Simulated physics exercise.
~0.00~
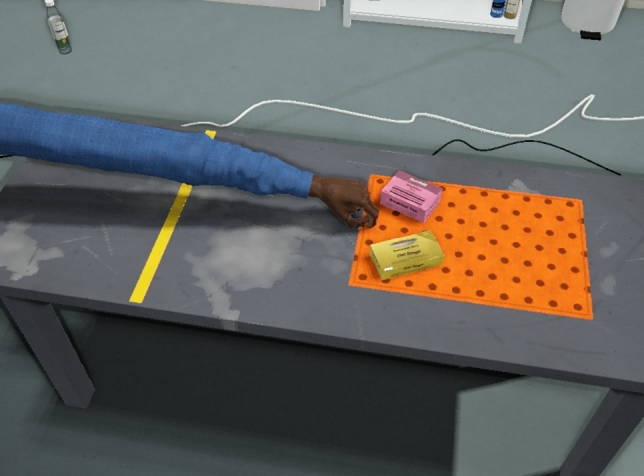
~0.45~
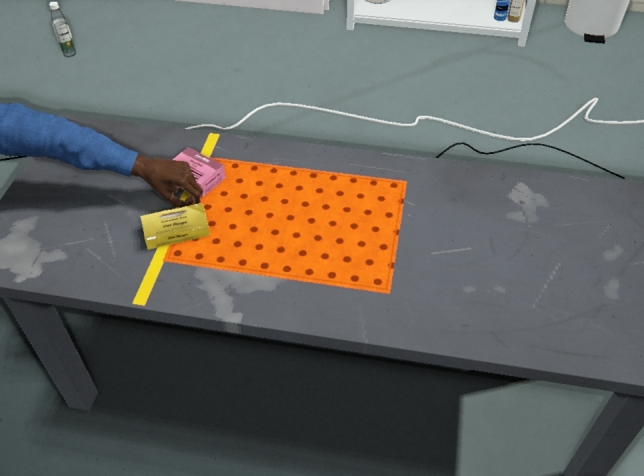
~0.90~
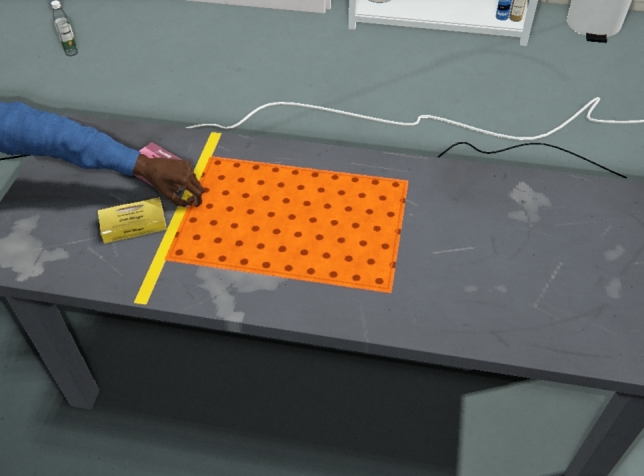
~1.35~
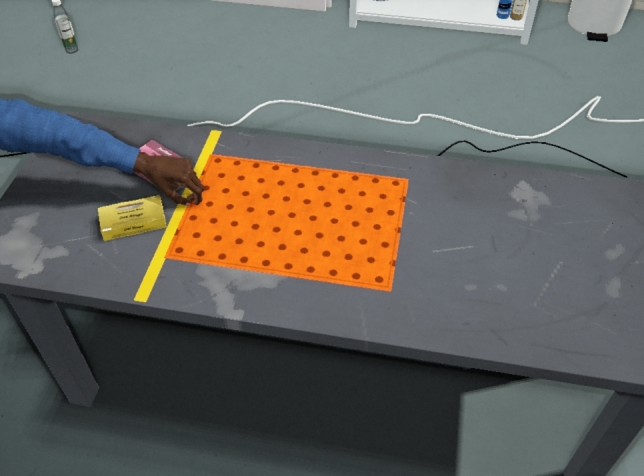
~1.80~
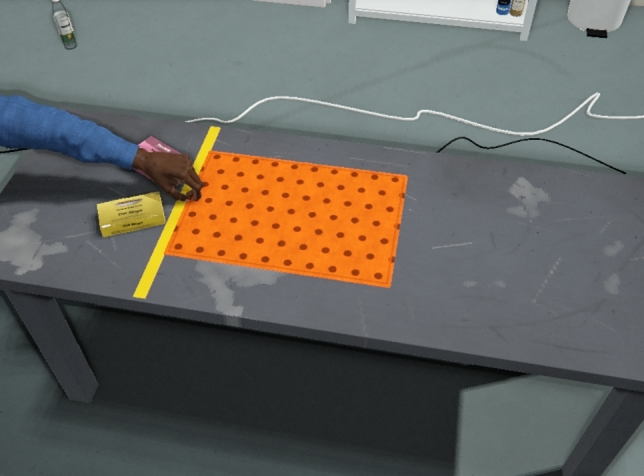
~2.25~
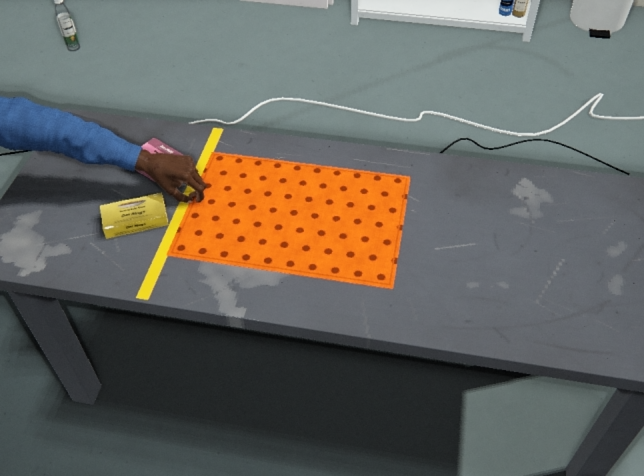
A bright orange cloth with dark dots lies on the right of a worn grey table, seen from above by a slightly swaying camera, with a yellow packet and a pink packet on it. A dark-skinned hand in a blue sleeve grips its left edge and pulls it left towards a strip of yellow tape. The cloth stops abruptly with its edge at the tape, but both packets keep sliding left. The yellow one slides clear onto the bare table, and the pink one shoots off too, coming to rest partly hidden behind the still hand.
